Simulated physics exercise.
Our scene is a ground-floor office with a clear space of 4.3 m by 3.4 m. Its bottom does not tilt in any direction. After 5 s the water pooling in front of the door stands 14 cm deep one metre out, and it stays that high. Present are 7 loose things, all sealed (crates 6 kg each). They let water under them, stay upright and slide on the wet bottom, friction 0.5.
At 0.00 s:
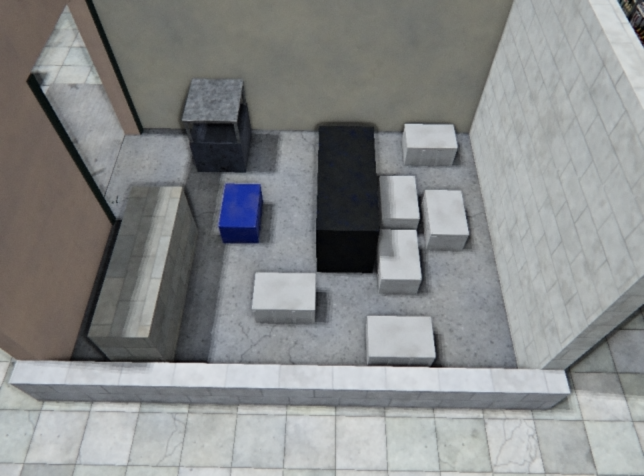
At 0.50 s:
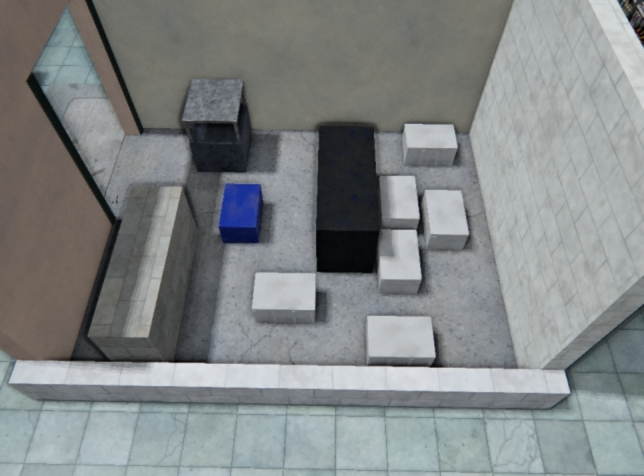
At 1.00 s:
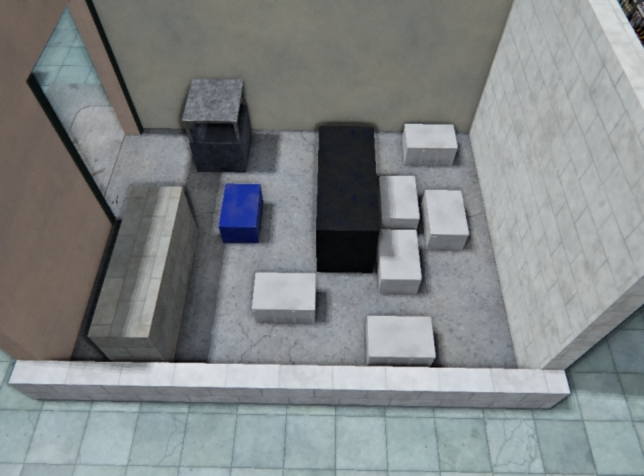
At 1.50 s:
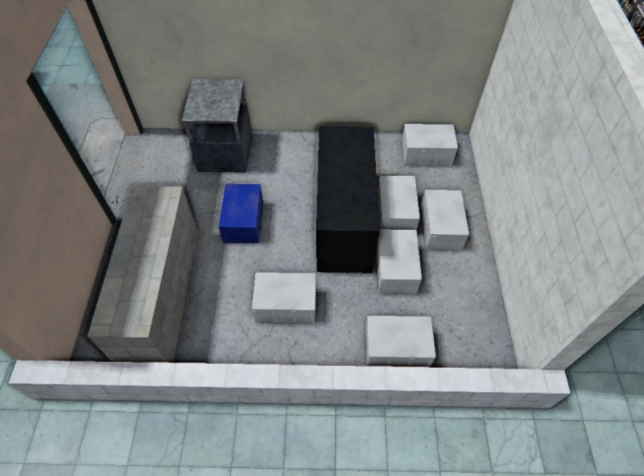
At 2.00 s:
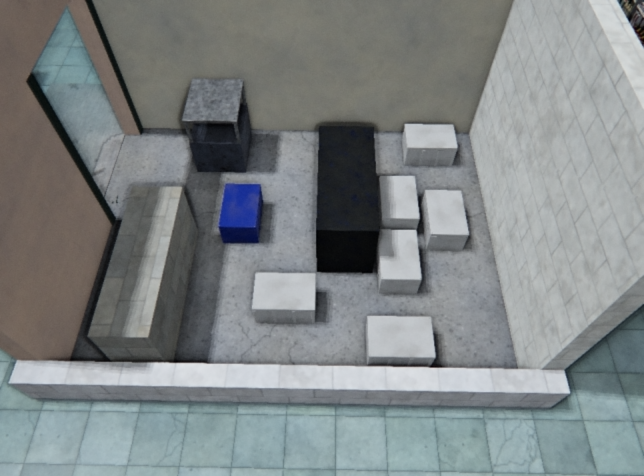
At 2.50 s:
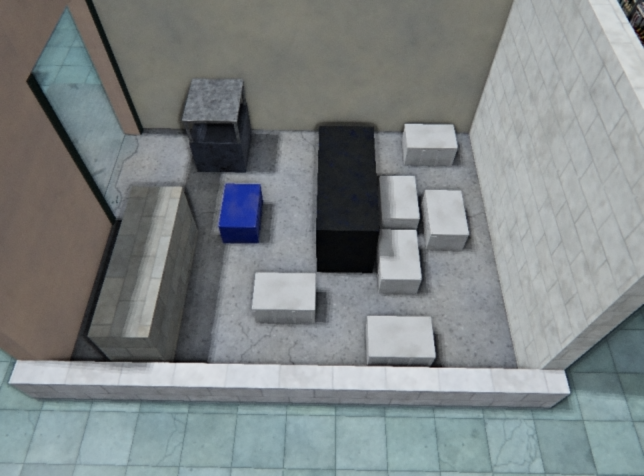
Pale blue-green water covers the tiles outside while the blocks inside the room stay still.
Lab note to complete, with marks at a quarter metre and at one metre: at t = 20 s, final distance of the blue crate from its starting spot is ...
At t = 20 s the distance is above one metre.
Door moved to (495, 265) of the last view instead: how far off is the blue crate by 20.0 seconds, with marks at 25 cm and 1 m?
The blue crate drifts well away.
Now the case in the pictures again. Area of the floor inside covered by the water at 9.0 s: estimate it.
About 9.5 m2.
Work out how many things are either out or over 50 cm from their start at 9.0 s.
By my tally, 2.
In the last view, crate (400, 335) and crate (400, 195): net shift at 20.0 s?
They've ended up 100 cm and 80 cm away, in that order.
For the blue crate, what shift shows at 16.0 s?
Shift by then: About 150 cm.
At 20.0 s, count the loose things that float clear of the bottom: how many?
At that moment 7.
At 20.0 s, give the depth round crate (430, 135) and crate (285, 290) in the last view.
Around 10 cm and 8 cm.
After 4.0 s the blue crate is near (240, 205), 0.0 m from its start, aground; 0 afloat.
After 9.0 s the blue crate is near (357, 301), 1.7 m from its start, aground; 1 afloat.
After 16.0 s the blue crate is near (352, 307), 1.7 m from its start, afloat; 7 afloat.
After 20.0 s the blue crate is near (464, 336), 2.7 m from its start, afloat; 7 afloat.
